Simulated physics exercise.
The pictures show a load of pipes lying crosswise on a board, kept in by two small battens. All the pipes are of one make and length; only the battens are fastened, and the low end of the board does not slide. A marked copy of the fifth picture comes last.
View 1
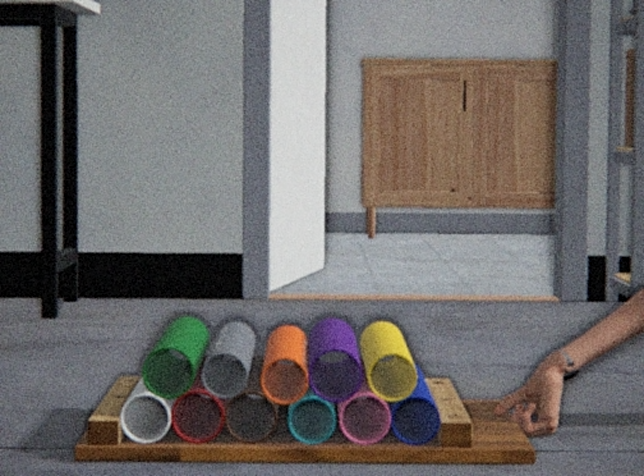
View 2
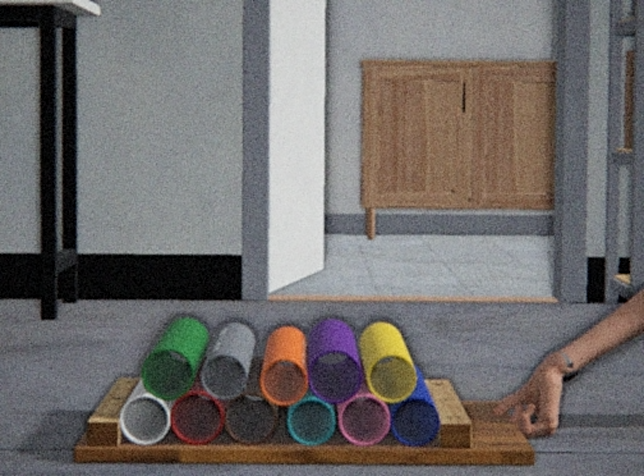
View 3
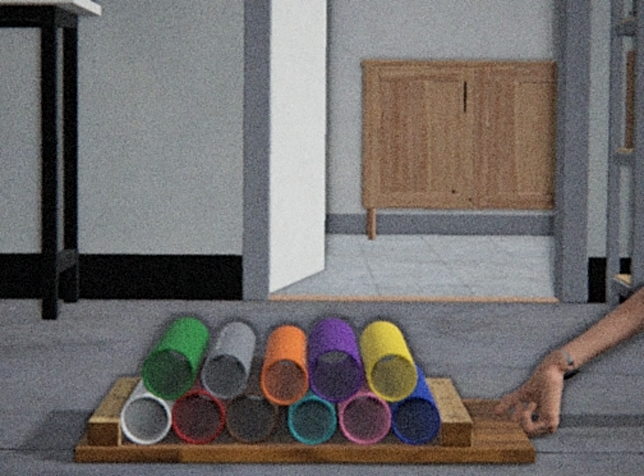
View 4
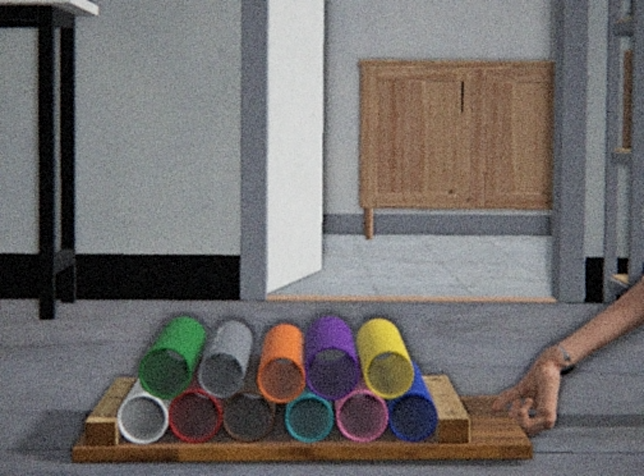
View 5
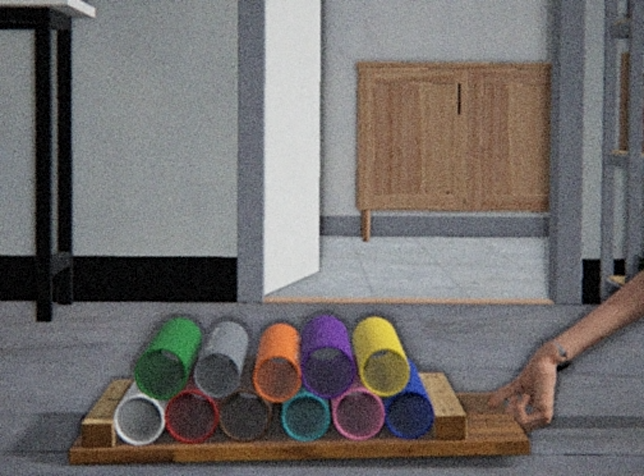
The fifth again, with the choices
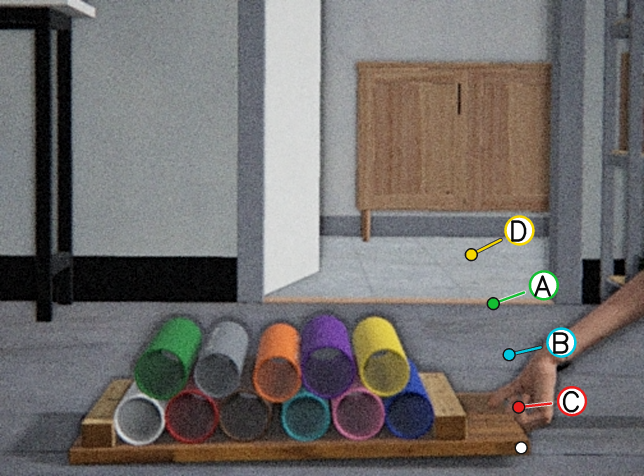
Eleven coloured pipes lie stacked in two rows on a wooden board between small battens, seen from the front at floor level in a grey room with a doorway and wooden cabinet behind. Green, grey, orange, purple and yellow sit above white, red, dark, teal, pink and blue, while a hand holds the board's right end. Everything stays nearly still before the whole view shifts very slightly left.
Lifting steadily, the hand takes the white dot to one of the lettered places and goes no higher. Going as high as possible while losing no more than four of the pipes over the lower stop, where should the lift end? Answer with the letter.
Stop at D.
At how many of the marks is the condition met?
Four of them.
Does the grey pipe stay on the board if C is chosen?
Yes, with C.
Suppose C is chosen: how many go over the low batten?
The count is none.
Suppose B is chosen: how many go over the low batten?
The count is none.
On the marked copy, A at (493, 304); B at (509, 355); C at (519, 407); D at (471, 255); the white dot at (522, 448).
With D. Early on, board at 16°.
Further on, board at 27°.
At the end, board at 27°, one over the low batten (green).
As for the rest, A none over the low batten; B none over the low batten; C none over the low batten.
